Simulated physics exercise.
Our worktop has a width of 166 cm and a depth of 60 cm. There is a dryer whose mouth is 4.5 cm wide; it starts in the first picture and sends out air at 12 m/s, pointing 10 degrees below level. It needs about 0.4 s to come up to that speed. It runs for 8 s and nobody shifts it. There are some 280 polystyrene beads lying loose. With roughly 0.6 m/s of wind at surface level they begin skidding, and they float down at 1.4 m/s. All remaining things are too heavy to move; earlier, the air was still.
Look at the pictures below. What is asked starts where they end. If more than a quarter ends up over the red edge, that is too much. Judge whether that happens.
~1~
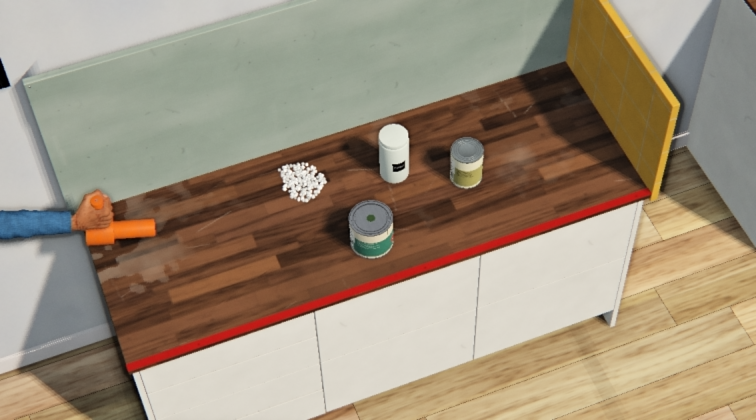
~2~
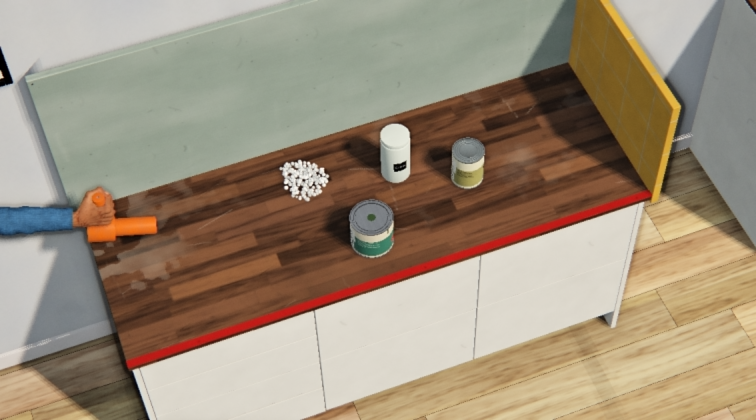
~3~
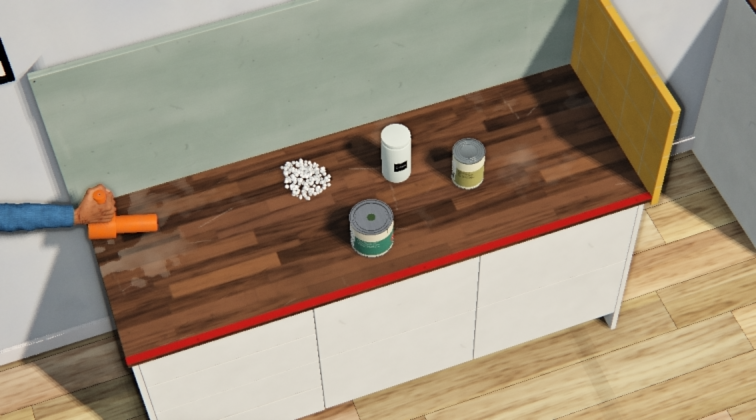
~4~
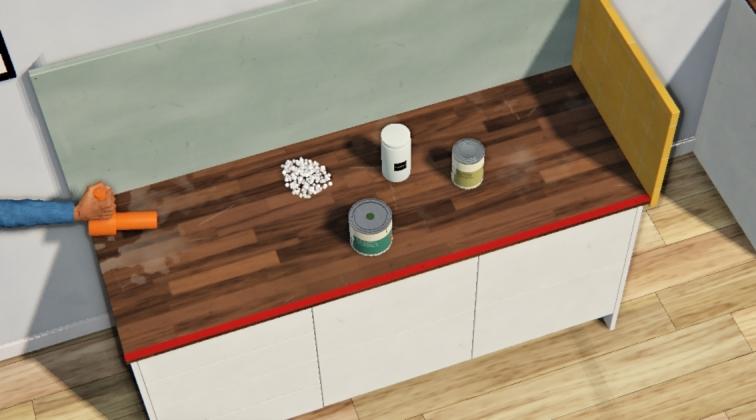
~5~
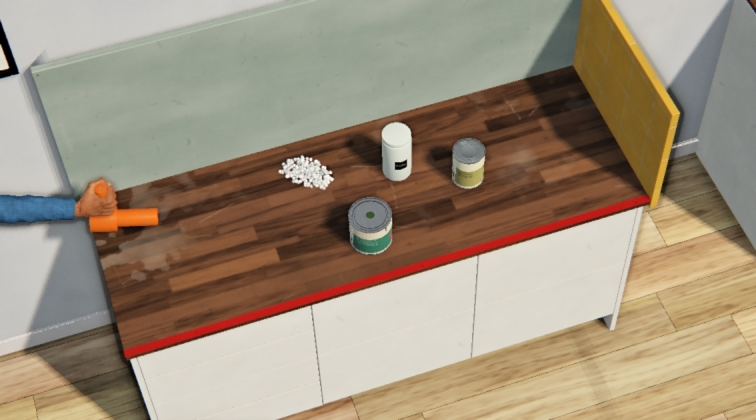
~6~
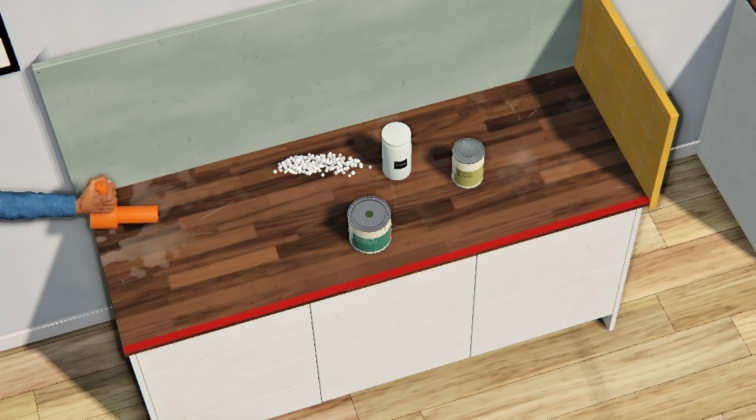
Within one in four.
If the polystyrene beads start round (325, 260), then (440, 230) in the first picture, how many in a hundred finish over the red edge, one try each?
Taking the two spots in order, I'd say around 100 percent and then 60 percent.
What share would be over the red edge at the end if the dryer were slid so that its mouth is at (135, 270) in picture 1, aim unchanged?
Then around 0 percent.
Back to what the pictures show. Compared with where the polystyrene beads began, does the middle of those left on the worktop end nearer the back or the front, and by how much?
It has shifted to the far side, by around 10 cm.
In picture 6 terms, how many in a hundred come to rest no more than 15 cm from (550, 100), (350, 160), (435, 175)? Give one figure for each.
In turn about 60 %, 0 %, 1 %.
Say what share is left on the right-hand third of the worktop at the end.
100 %.
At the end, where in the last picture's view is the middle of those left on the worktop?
Near (569, 72).
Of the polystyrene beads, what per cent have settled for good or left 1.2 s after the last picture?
0 %.
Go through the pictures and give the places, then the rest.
In the first picture, the middle of the polystyrene beads is near (303, 182), none has stirred yet and the mouth of the dryer is at (154, 228).
In the second picture, the middle of the polystyrene beads is near (304, 177), none has stirred yet and the red edge is centred on (401, 279).
In the third picture, the middle of the polystyrene beads is near (305, 177), none has stirred yet, the top of a jar is at (396, 135) and the top of a tin is at (371, 217).
In the fourth picture, the middle of the polystyrene beads is near (305, 175) and none has stirred yet.
In the fifth picture, the middle of the polystyrene beads is near (310, 173), the farthest in sight from the dryer is at (330, 173) and about 20 % have left their places.
In the sixth picture, the middle of the polystyrene beads is near (316, 165), the farthest in sight from the dryer is at (370, 167) and about 65 % have left their places.
Then, 1.2 s after the last picture the count stands so, 0 % are over the red edge; the middle of those still in play is near (537, 75).
Then, 2.2 s after the last picture the count stands so, 0 % are over the red edge; the middle of those still in play is near (564, 73).
Then, 4.0 s after the last picture the count stands so, 0 % are over the red edge; the middle of those still in play is near (566, 72).
Then, 7.6 s after the last picture, at the end, 2 % are over the red edge; the middle of those still in play is near (569, 72).
